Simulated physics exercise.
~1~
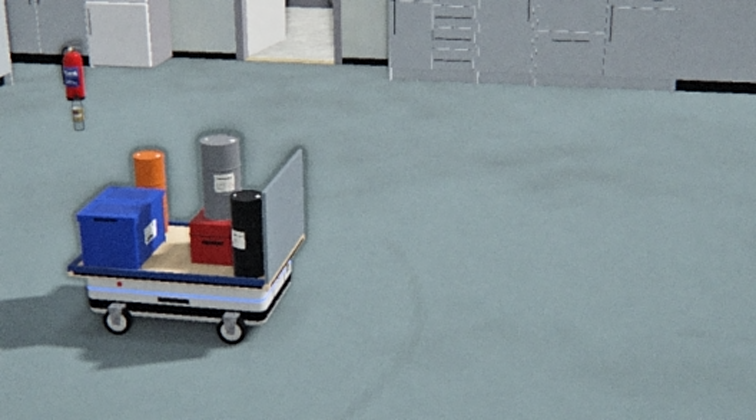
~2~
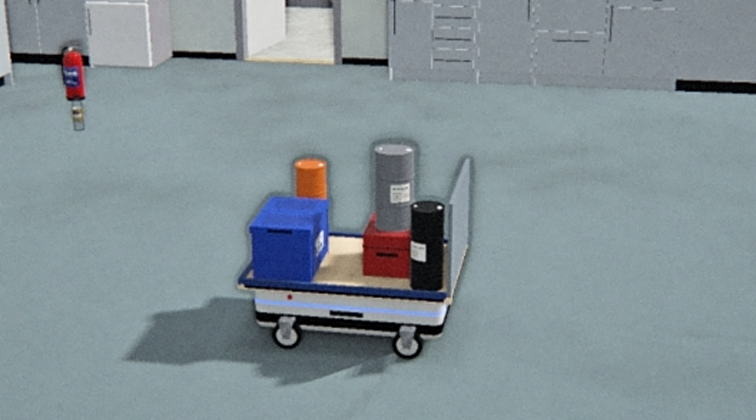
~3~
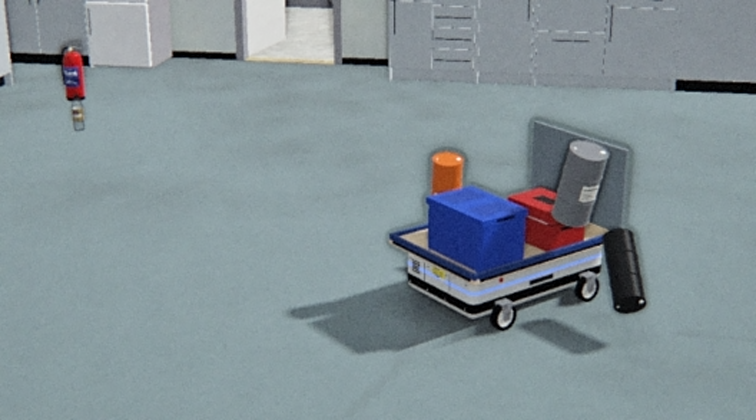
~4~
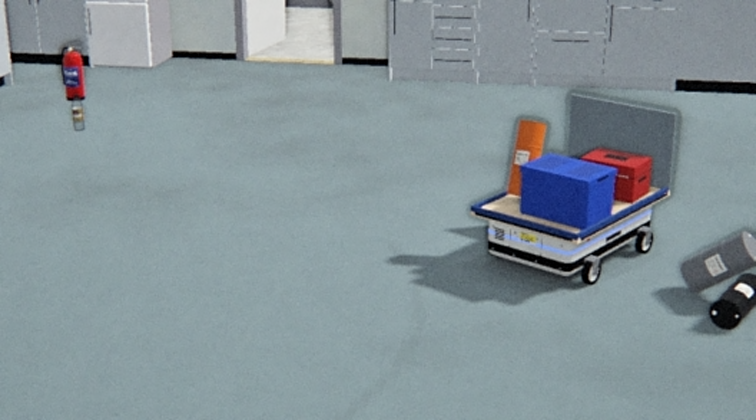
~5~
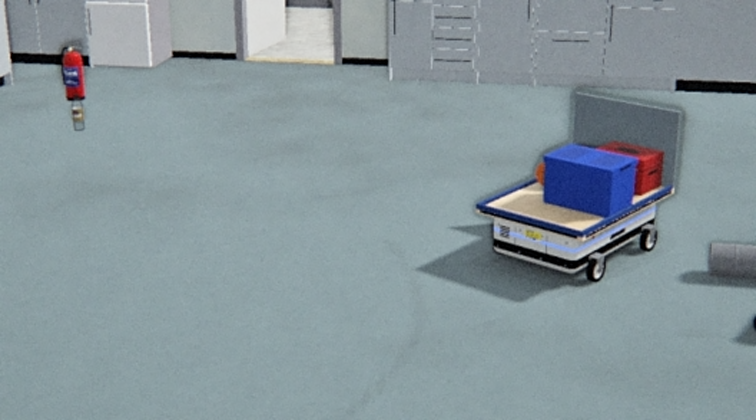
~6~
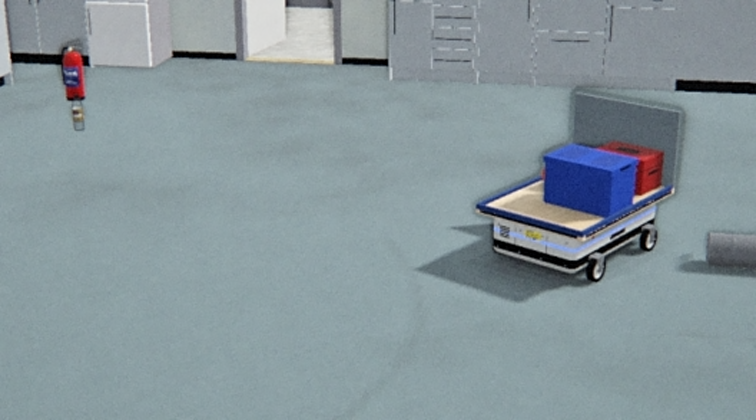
A loaded delivery cart rolled right and swung away from the viewer, spilling its black and grey canisters onto the floor while the orange one tipped over behind the blue tote. It stopped with the blue tote and red toolbox still aboard, both shifted.
